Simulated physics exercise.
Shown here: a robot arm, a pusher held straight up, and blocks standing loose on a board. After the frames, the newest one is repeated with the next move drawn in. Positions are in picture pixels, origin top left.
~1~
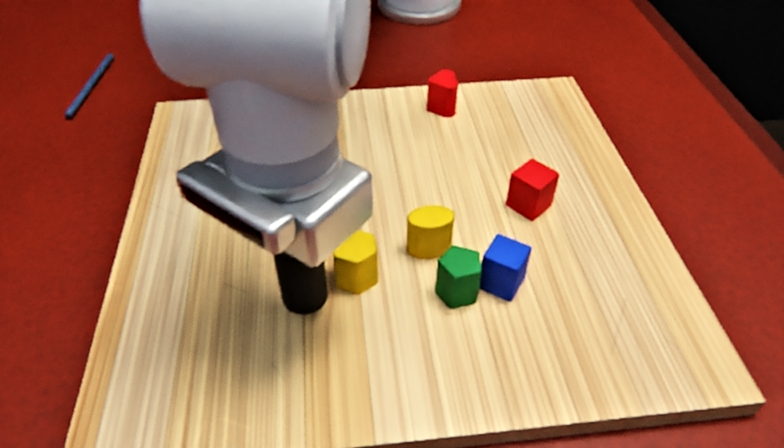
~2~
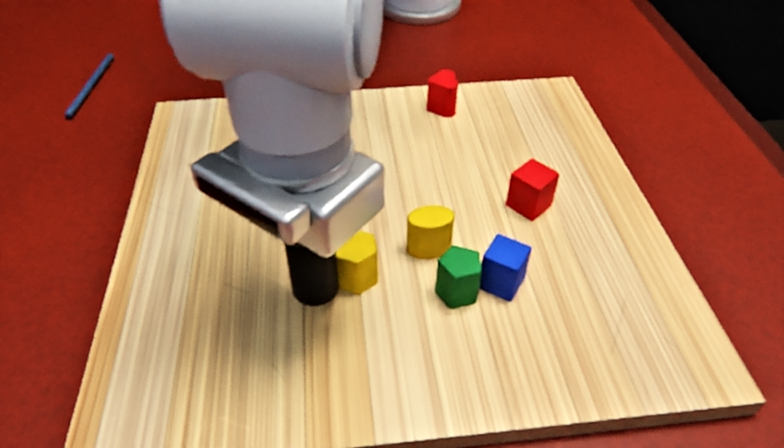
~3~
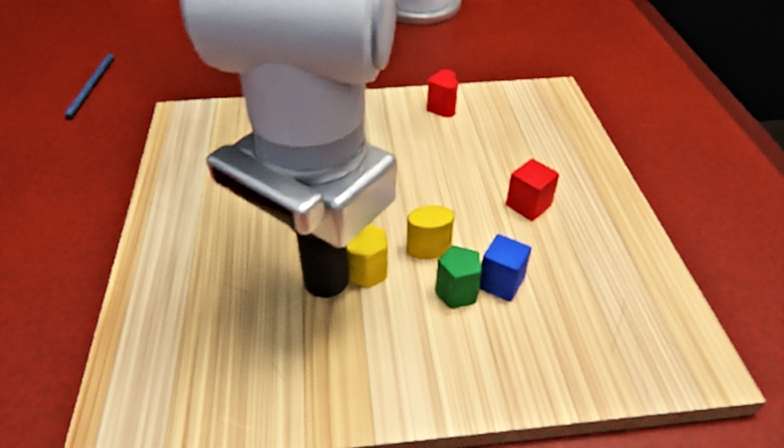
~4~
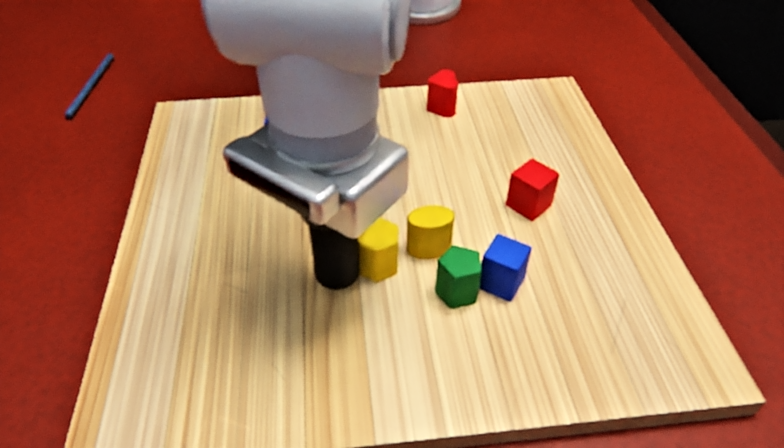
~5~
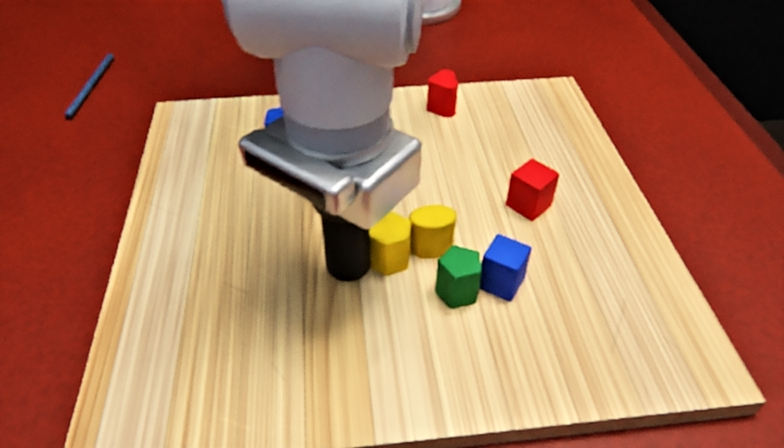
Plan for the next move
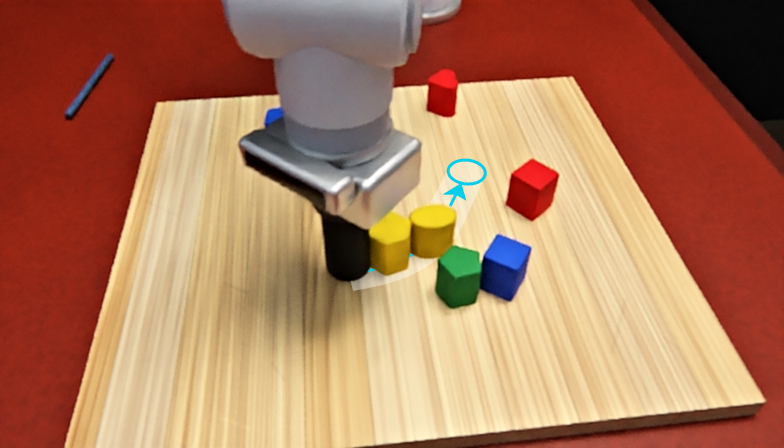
A white and silver robot arm holds a black pusher upright over a pale wooden board on a red surface, seen from above at an angle by a still camera. Yellow, green and blue blocks sit near the middle, with red ones behind and to the right. The arm slides slowly rightward and away, nudging the yellow six-sided block against the yellow oval one, which shifts slightly.
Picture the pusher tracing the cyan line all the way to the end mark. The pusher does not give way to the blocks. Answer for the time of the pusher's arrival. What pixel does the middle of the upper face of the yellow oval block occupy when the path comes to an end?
Pixel (488, 188).
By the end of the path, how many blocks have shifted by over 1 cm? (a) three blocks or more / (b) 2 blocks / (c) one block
The answer is b.
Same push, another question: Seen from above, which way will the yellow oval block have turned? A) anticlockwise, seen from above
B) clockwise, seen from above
That would be B.
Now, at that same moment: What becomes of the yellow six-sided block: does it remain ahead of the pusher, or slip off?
It is still ahead of the pusher.
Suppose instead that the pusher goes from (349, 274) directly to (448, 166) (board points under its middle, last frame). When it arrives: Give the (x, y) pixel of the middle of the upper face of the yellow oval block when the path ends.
I think it will end close to (473, 213).
The line goes from (349, 274) by way of (415, 253) and (448, 212) to (467, 172).
On the path given first. One third of the way, pusher (415, 244); yellow six-sided block (435, 194), turned 70° anticlockwise; yellow oval block (472, 194), turned 110° clockwise.
Two thirds of the way, pusher (449, 202); yellow six-sided block (466, 156), turned 70° anticlockwise; yellow oval block (488, 188).
At the end, pusher (468, 163); yellow six-sided block (487, 121), turned 60° anticlockwise; yellow oval block (488, 188), turned 145° clockwise; green five-sided block unmoved.
